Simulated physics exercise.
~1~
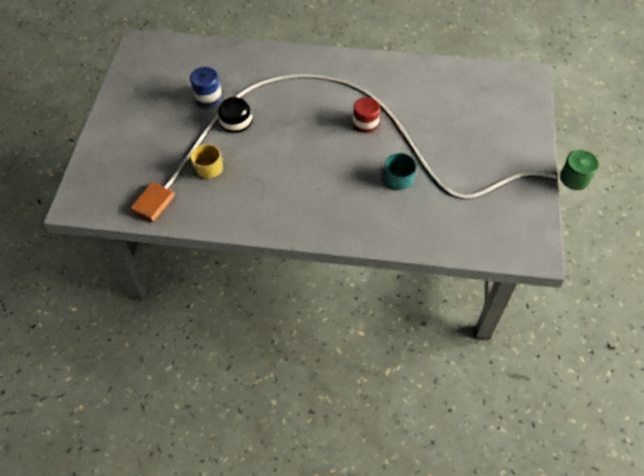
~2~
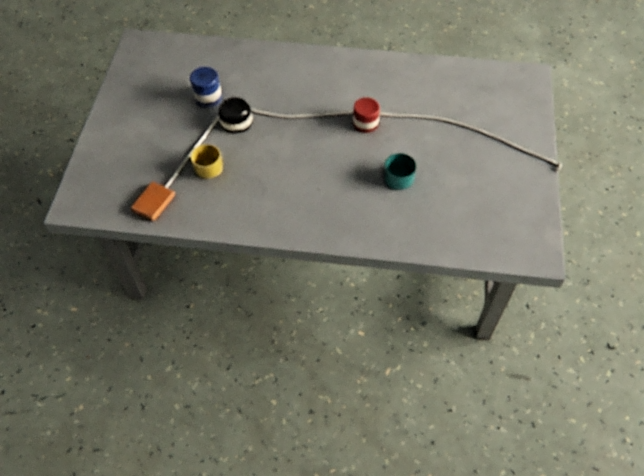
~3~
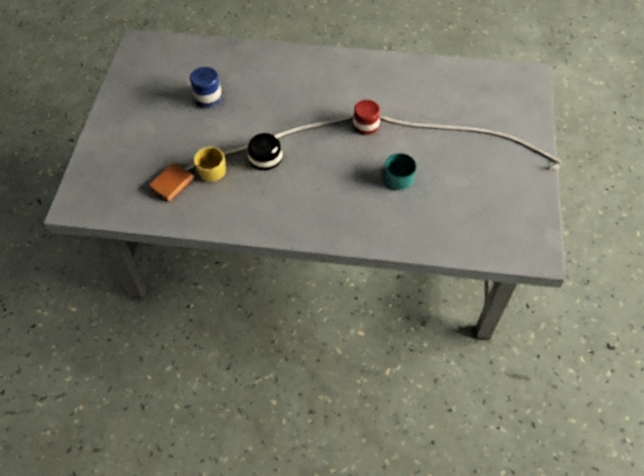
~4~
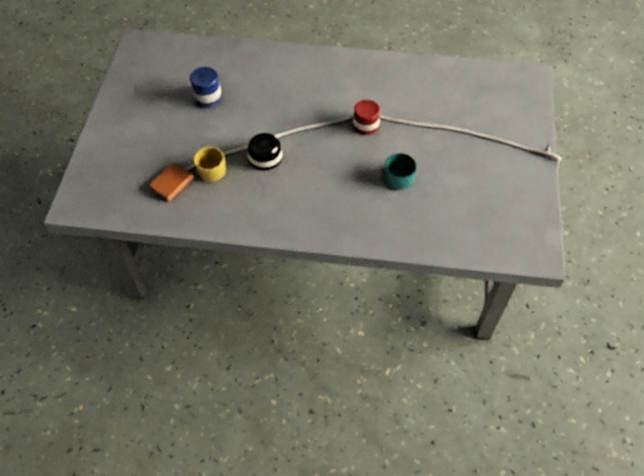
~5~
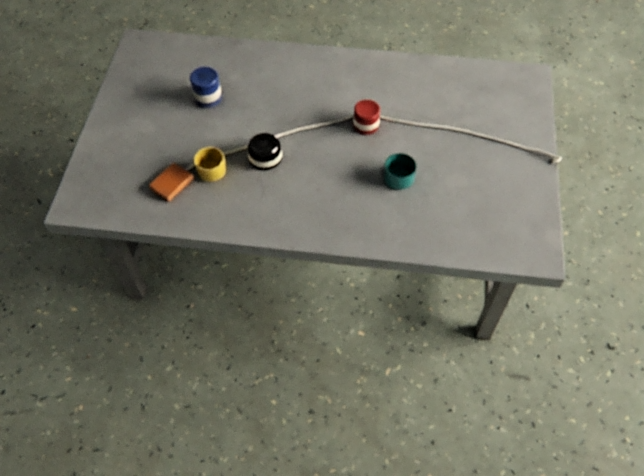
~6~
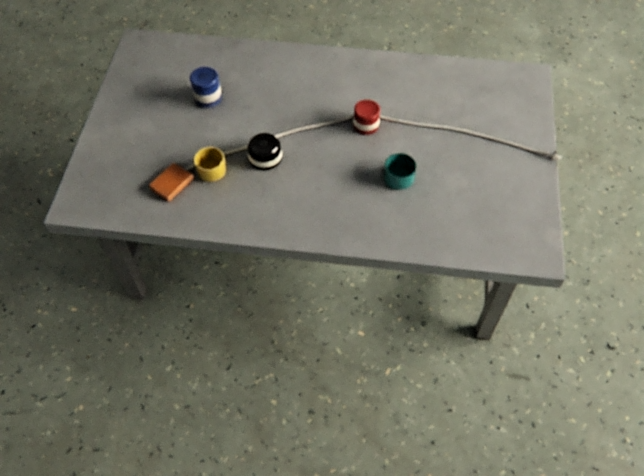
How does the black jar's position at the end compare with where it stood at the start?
It ends a little further right and closer to the front edge of the table, having started up beside the blue tin.
